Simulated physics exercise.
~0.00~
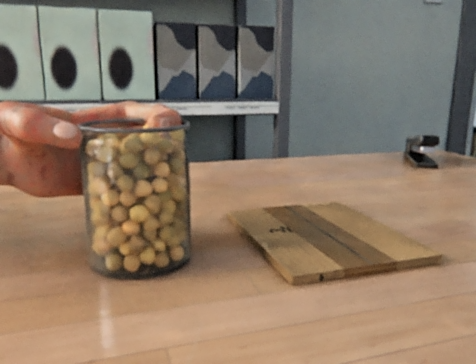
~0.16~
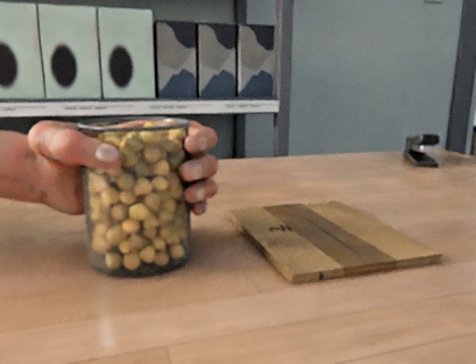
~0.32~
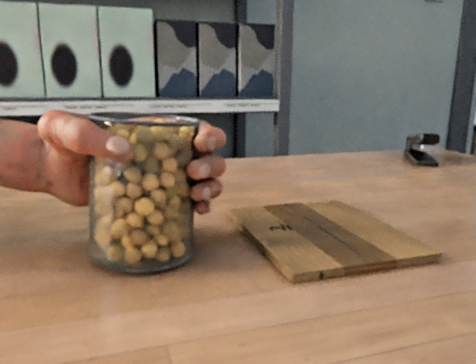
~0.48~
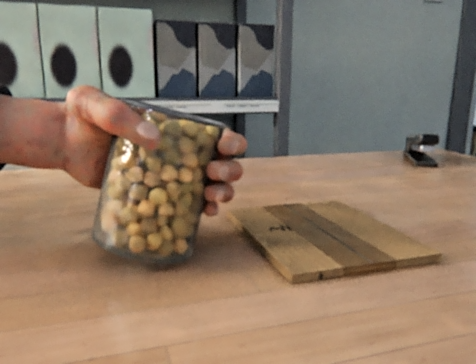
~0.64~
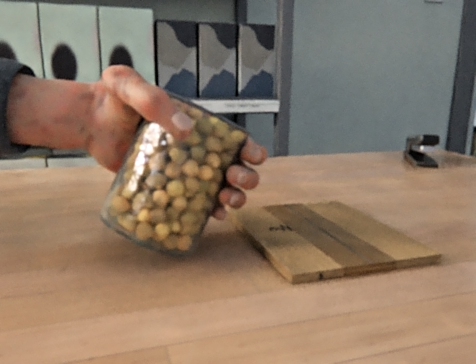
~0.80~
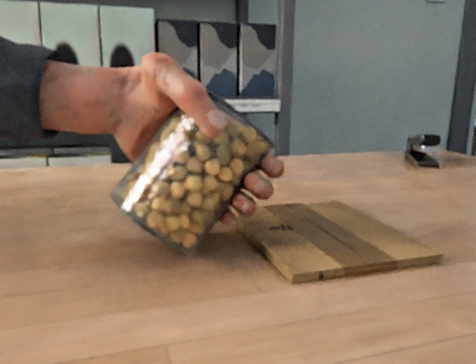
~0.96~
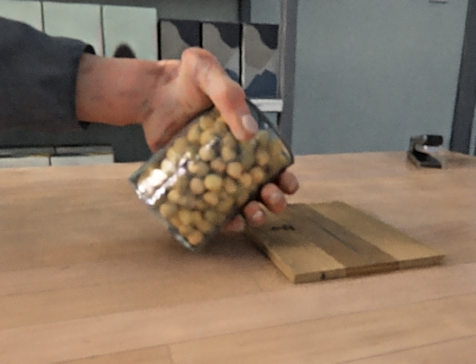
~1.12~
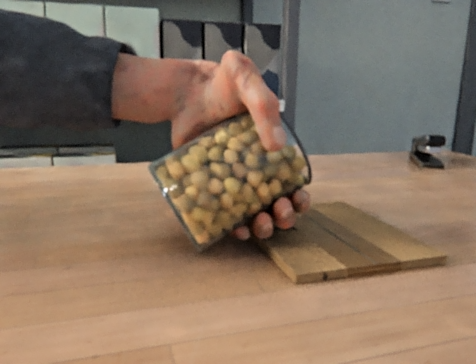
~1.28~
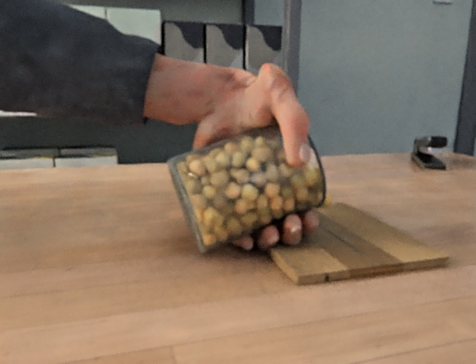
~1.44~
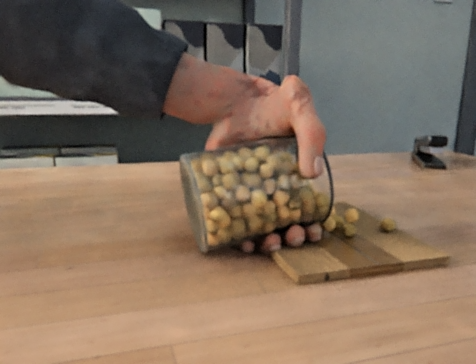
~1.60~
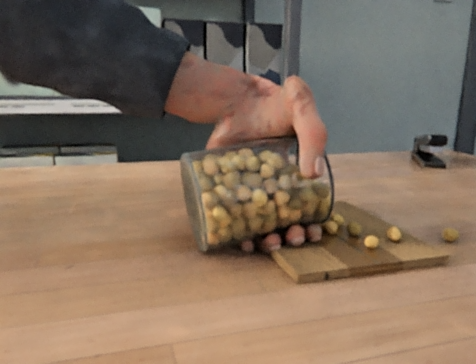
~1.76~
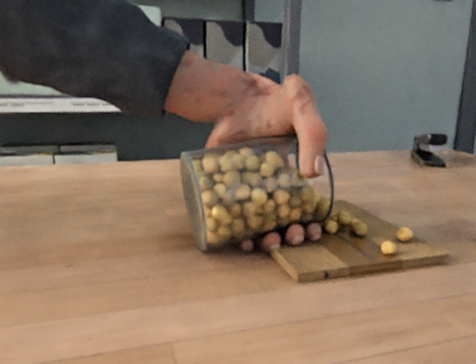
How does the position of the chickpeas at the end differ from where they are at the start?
At the start they are all inside the upright glass, to the left of the flat block. By the end they are farther right, with most in the glass lying on its side and a few spilled out onto the block.
